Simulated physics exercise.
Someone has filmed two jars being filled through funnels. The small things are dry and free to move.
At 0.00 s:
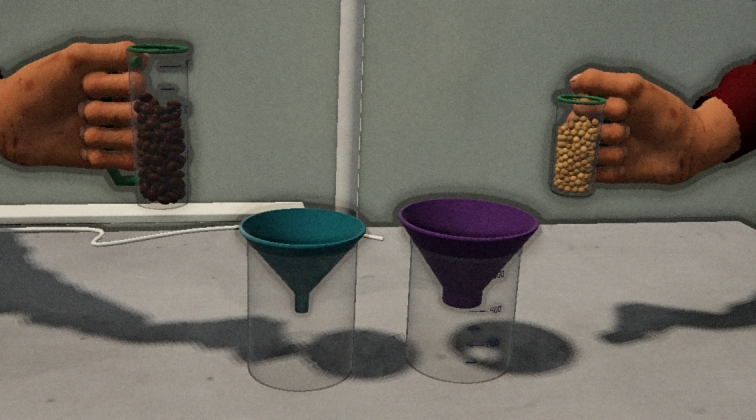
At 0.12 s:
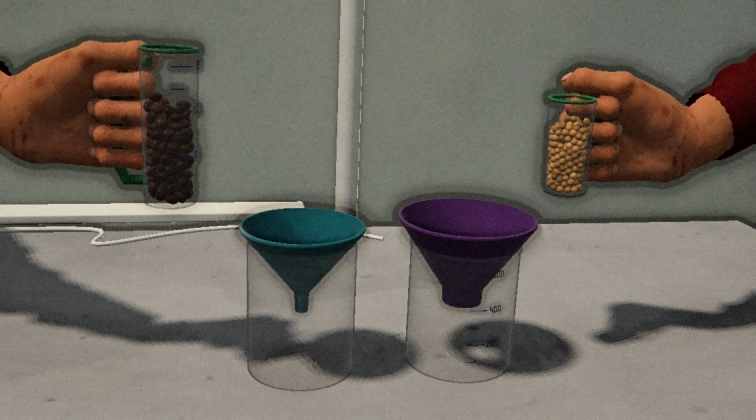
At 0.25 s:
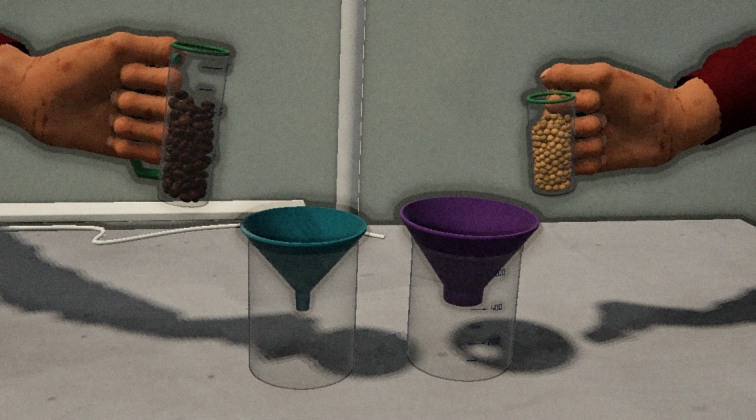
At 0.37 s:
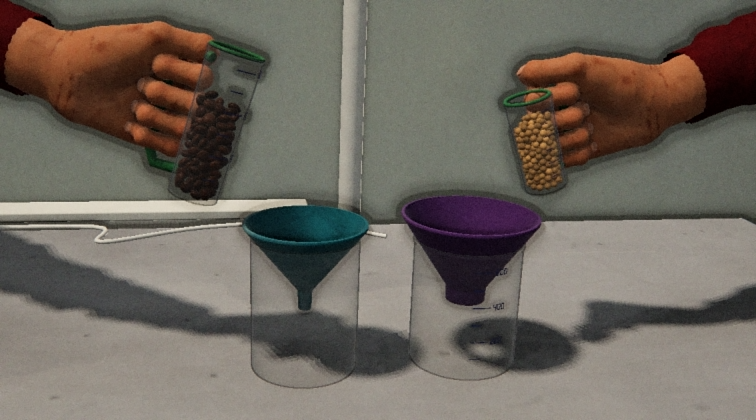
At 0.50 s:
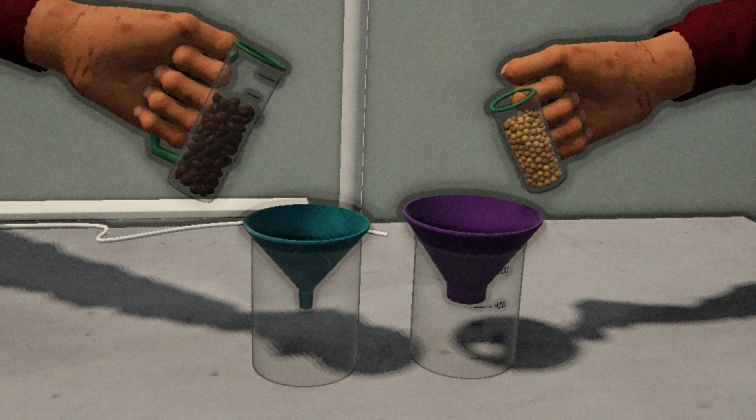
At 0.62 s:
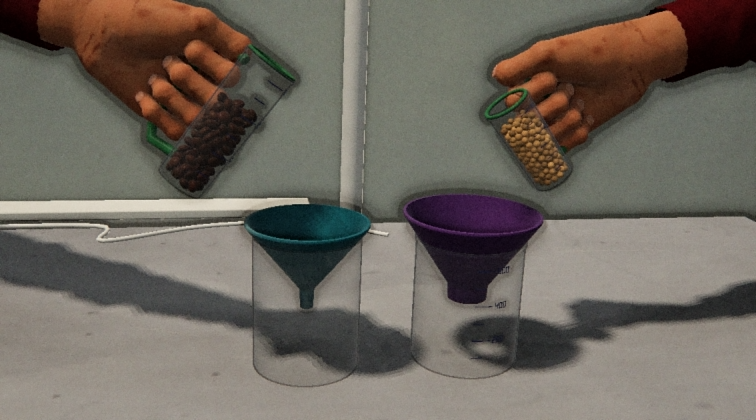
Two hands, the right one with a dark red sleeve, hold clear cups against a grey-green wall, seen from the front and slightly above a pale grey tabletop. The left cup holds dark brown pieces and the right one pale tan beads, above a teal funnel and a purple funnel set in clear jars. Both hands move inward and steadily tilt their cups toward each other, while the view shifts very slightly.
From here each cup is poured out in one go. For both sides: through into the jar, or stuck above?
On the left it jams, on the right it lets everything through.
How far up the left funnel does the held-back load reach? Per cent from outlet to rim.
It comes to 90 per cent or so.
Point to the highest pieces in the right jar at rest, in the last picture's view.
At about (494, 340).
After 1.09 s, left, all still in the cup; right, all still in the cup.
After 1.49 s, left, all still in the cup; right, most still in the cup, a small part in or over the funnel, a stray few down in the jar.
After 1.84 s, left, about half still in the cup, about half in or over the funnel; right, a stray few still in the cup, about a third in or over the funnel, about two thirds down in the jar.
At rest (2.6 s), left, all stuck in the funnel, none down in the jar; right, all down in the jar.
